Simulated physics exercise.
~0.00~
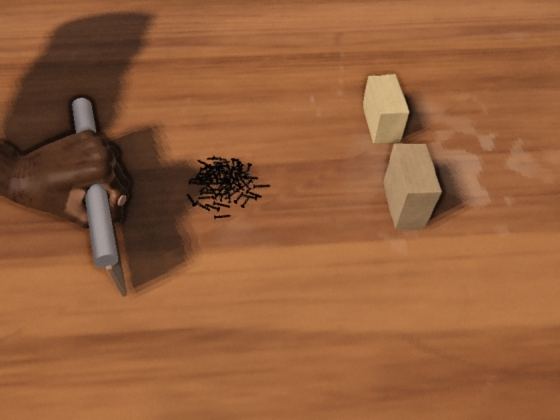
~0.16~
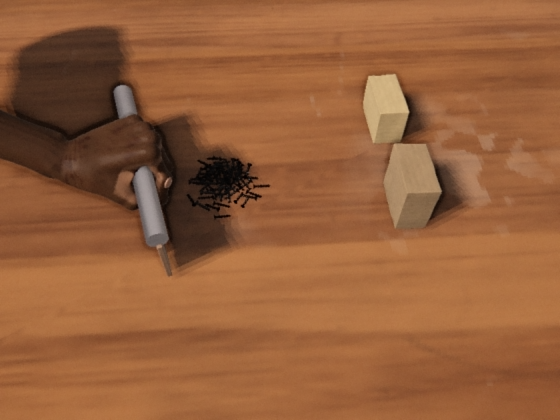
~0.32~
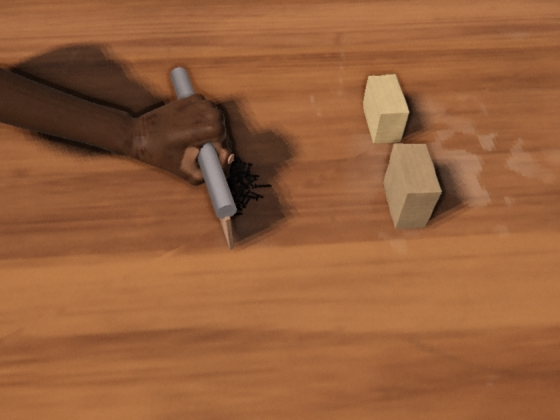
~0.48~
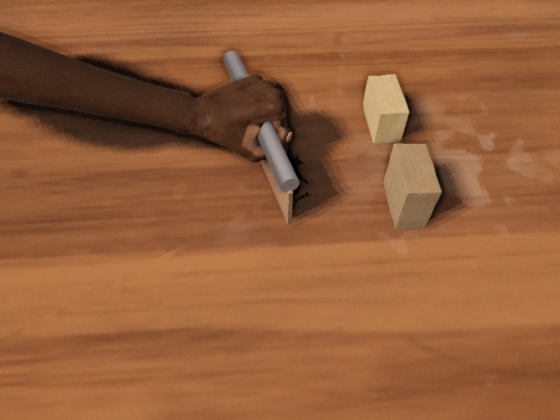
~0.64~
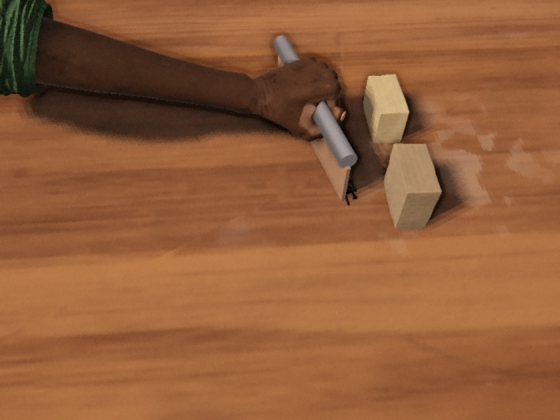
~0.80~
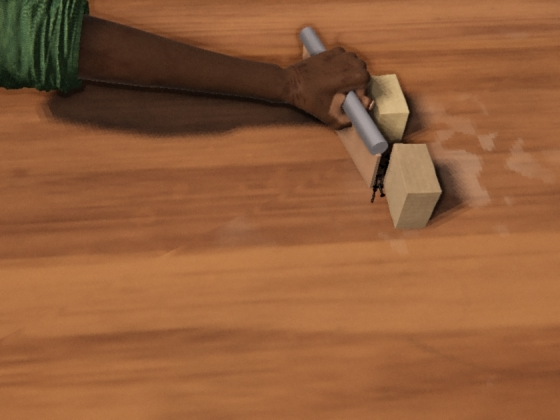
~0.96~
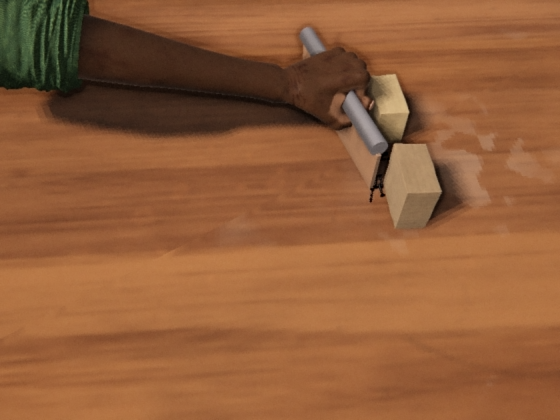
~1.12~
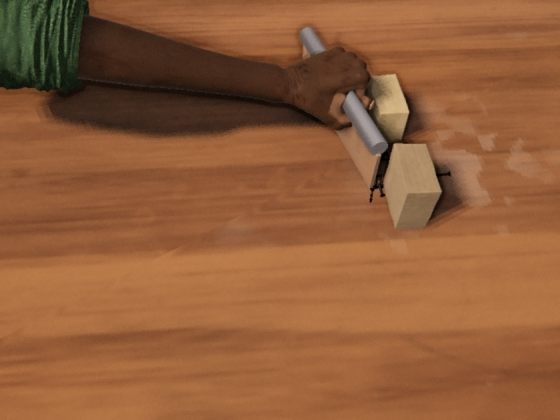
A hand sweeps black screws rightwards with a scraper until most sit against two blocks.
